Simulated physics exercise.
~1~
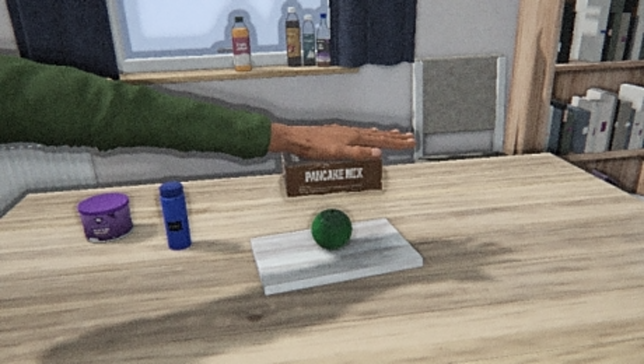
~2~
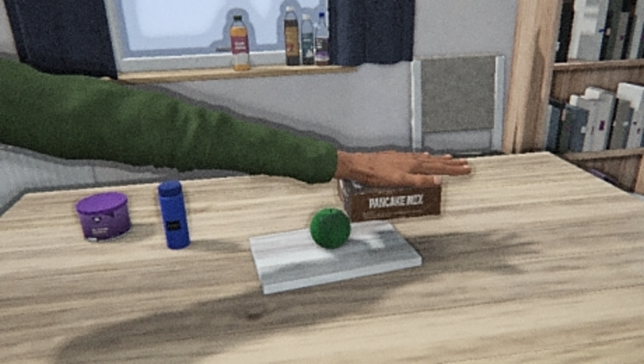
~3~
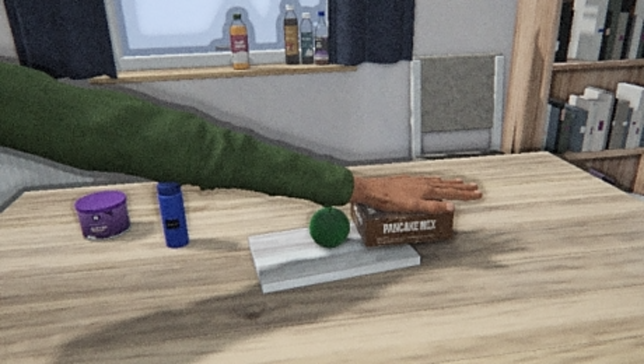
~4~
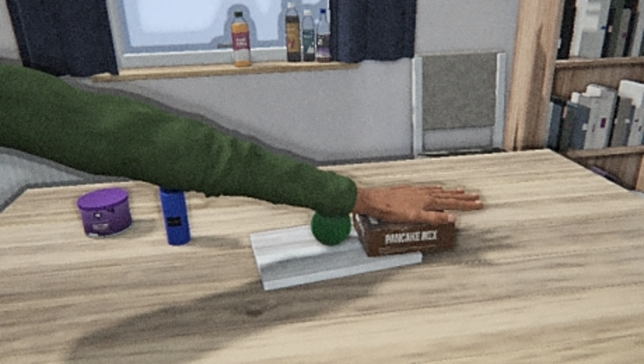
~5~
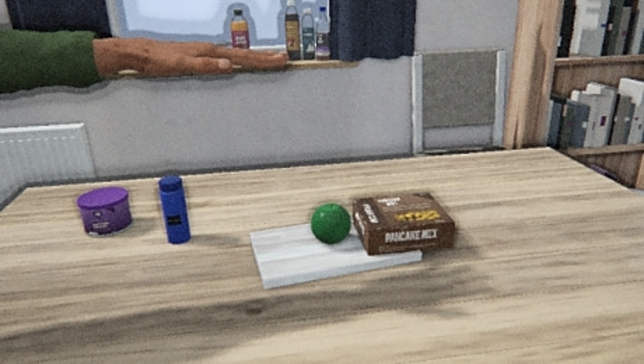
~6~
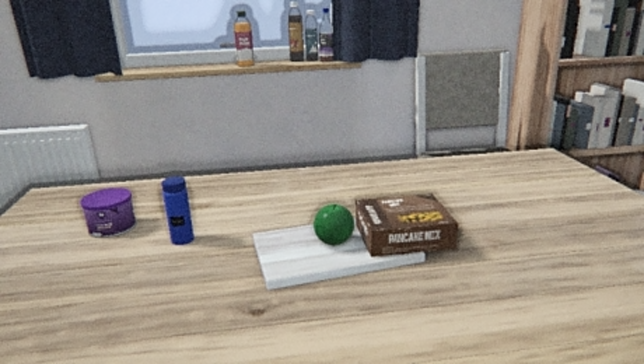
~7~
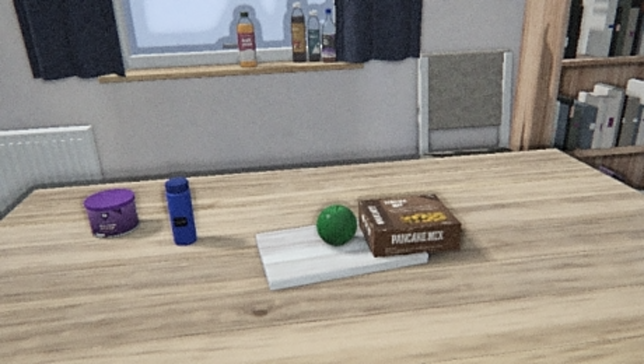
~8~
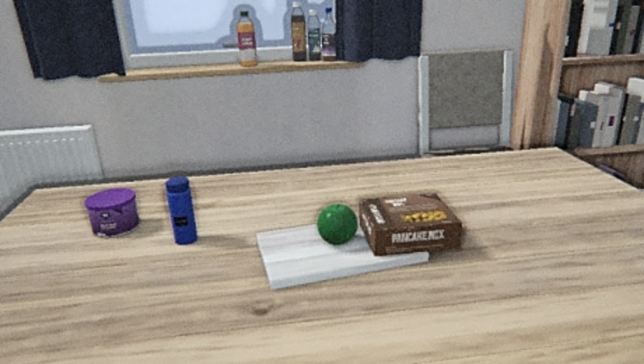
The video shows a hand lowering a brown pancake mix box beside a green ball on a white board, with a blue bottle and purple tub to the left. The hand lets go and withdraws, and the box stays at rest, partly on the board's right end.
